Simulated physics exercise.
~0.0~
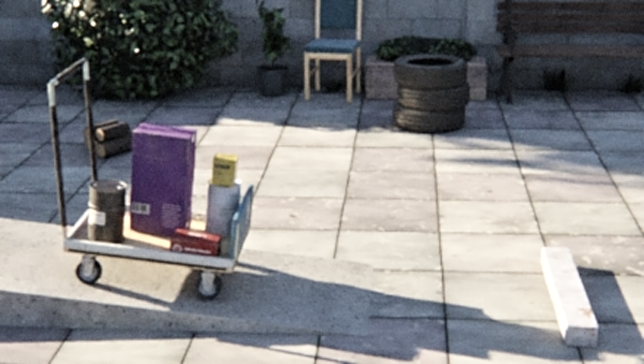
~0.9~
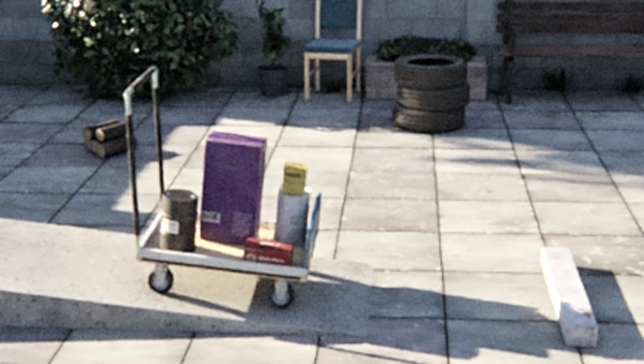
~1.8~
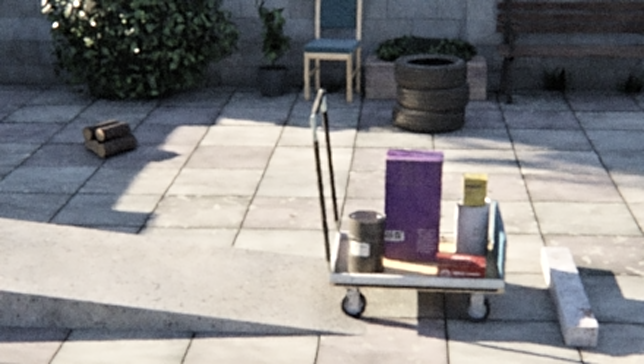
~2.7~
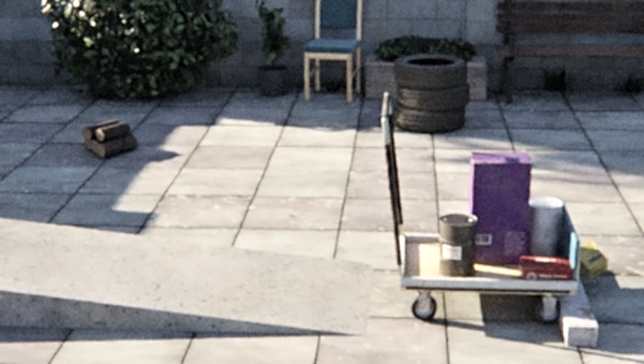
A loaded flat trolley rolls right down a ramp to a kerb, and its yellow box falls off.
